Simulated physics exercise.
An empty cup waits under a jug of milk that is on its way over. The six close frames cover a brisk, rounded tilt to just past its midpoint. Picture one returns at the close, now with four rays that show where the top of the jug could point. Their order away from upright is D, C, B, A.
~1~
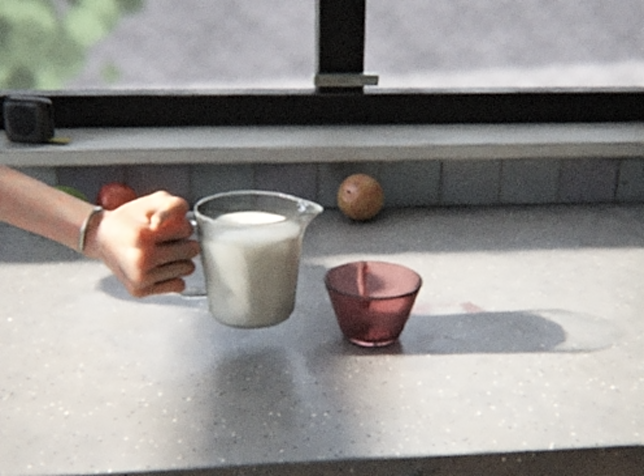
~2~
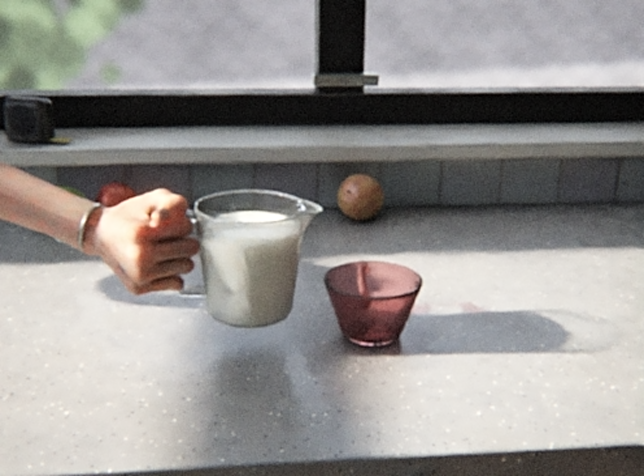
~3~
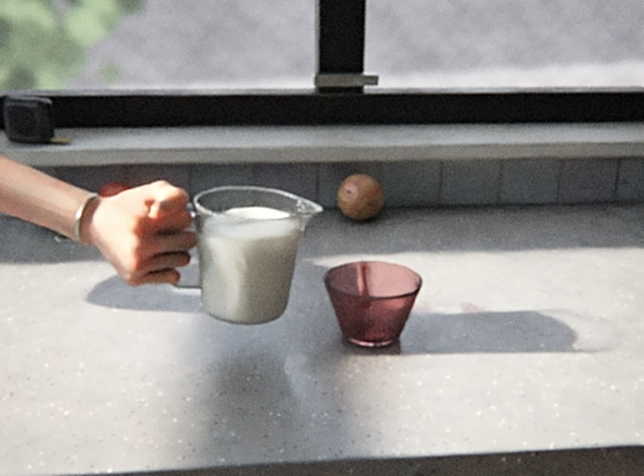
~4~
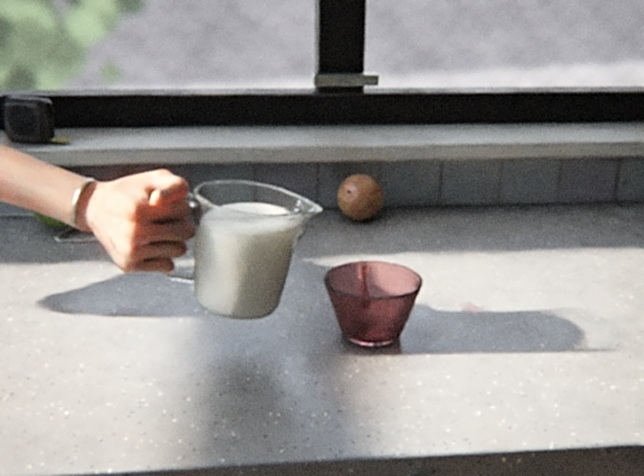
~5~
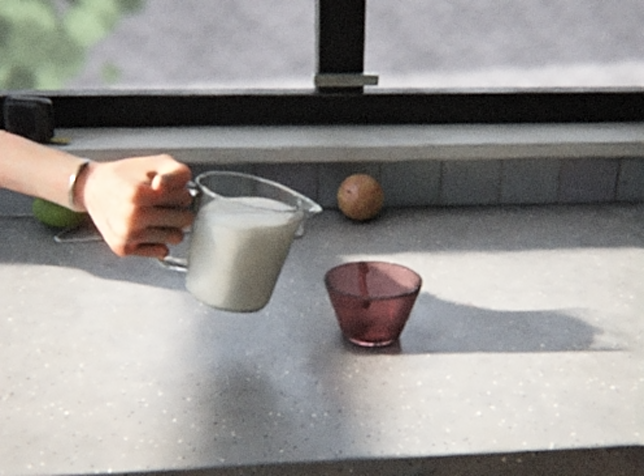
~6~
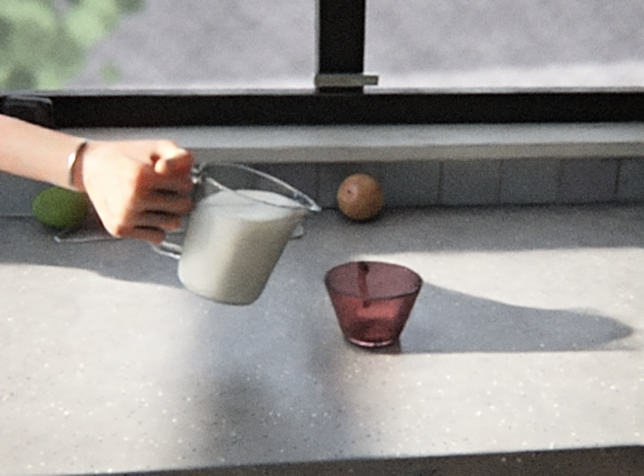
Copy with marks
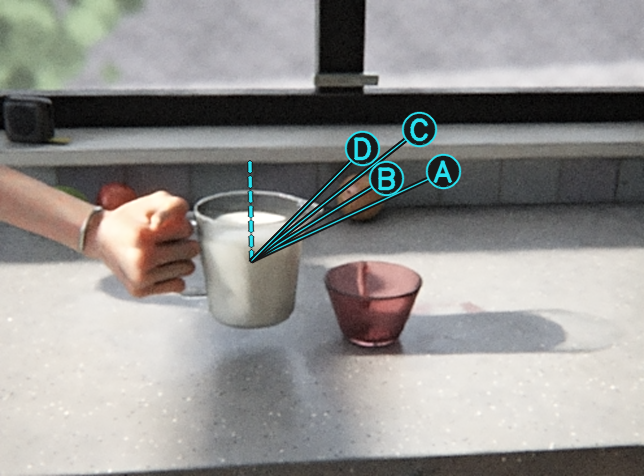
A pale speckled countertop in sunlight lies below a dark-framed window, seen from slightly above by a still camera. A hand with a bracelet, reaching in from the left, holds a clear glass jug of white milk beside an empty translucent dark red cup, with a brownish round object by the tiled wall behind. The hand keeps the jug nearly upright, then gradually tilts it rightward, uncovering a green fruit behind.
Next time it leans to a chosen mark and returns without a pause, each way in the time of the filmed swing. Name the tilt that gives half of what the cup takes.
Best: D.
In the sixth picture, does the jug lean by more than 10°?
Yes, it does.
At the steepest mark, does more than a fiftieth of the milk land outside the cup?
Yes.
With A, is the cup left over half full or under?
Over half.
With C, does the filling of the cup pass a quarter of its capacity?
Yes.
On the marked copy, A at (428, 179); B at (371, 187); C at (405, 139); D at (351, 161).
With A, the cup ends with about 78 % of what it can hold; 22 % of the milk is spilt.
With B, the cup ends with about 82 % of what it can hold; 7 % of the milk is spilt.
With C, the cup ends with about 65 % of what it can hold; 3 % of the milk is spilt.
With D, the cup ends with about 46 % of what it can hold.
